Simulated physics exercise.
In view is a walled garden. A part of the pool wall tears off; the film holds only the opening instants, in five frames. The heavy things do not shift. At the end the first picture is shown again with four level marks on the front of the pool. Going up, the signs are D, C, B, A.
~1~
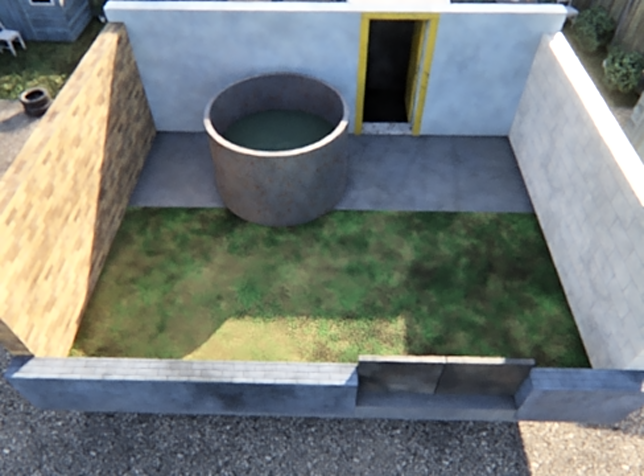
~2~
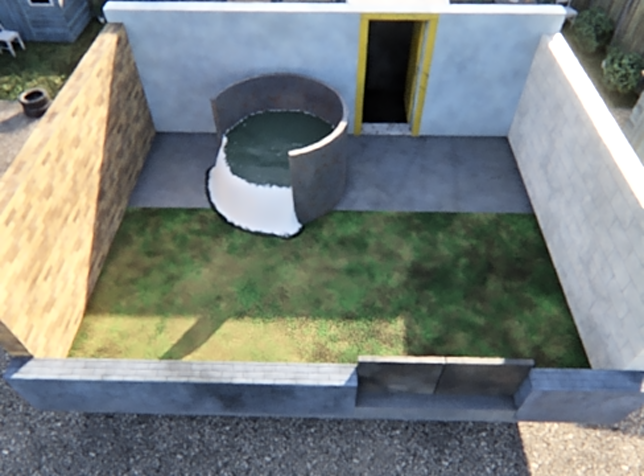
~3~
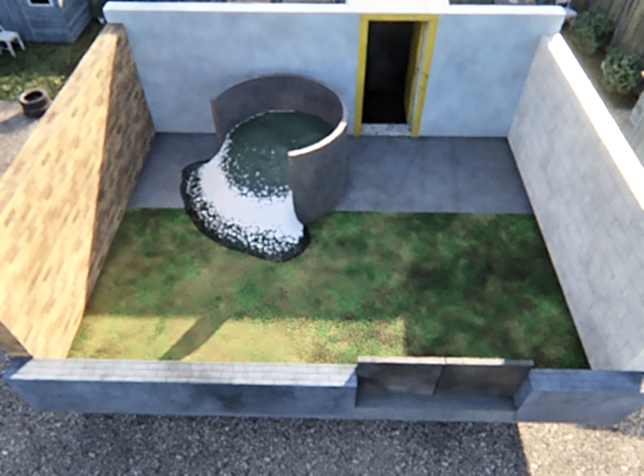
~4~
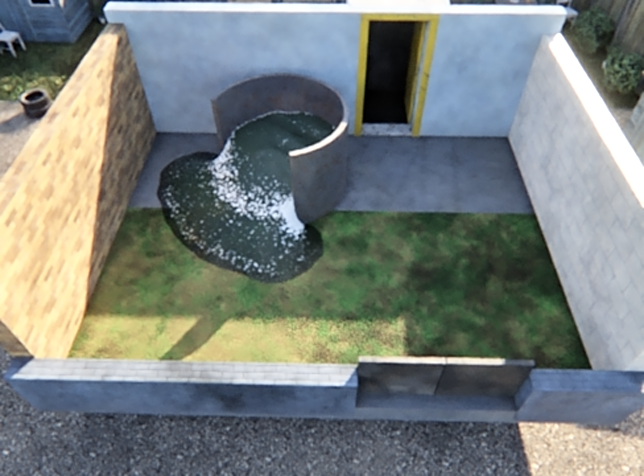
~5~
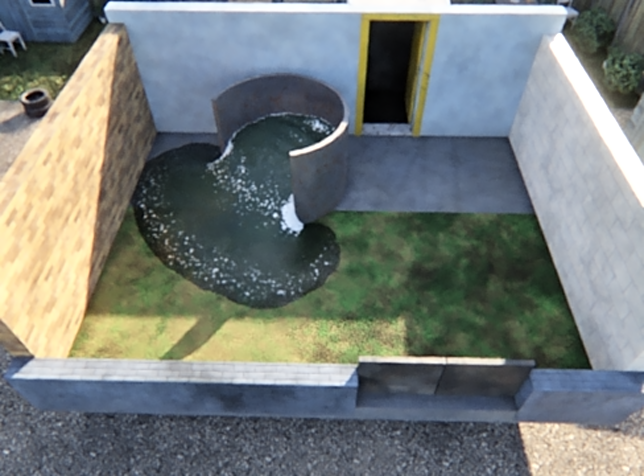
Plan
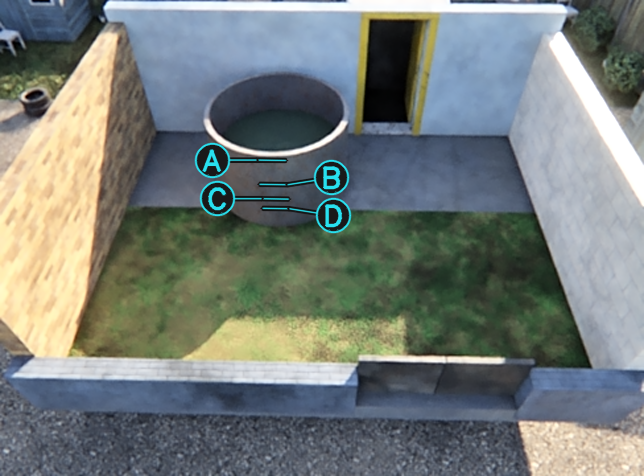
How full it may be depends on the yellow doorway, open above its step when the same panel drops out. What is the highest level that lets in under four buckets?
B will do.
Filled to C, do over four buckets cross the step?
No, not at all.
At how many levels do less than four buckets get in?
Three.
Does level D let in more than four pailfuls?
No.
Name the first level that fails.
A.
In cyan, A at (271, 160); B at (273, 184); C at (275, 198); D at (276, 208); from the bottom up D, C, B, A.
Choosing A, about 12 bucketfuls get in.
Choosing B, a bucket or two gets in.
Choosing C, nothing gets over.
Choosing D, nothing gets over.
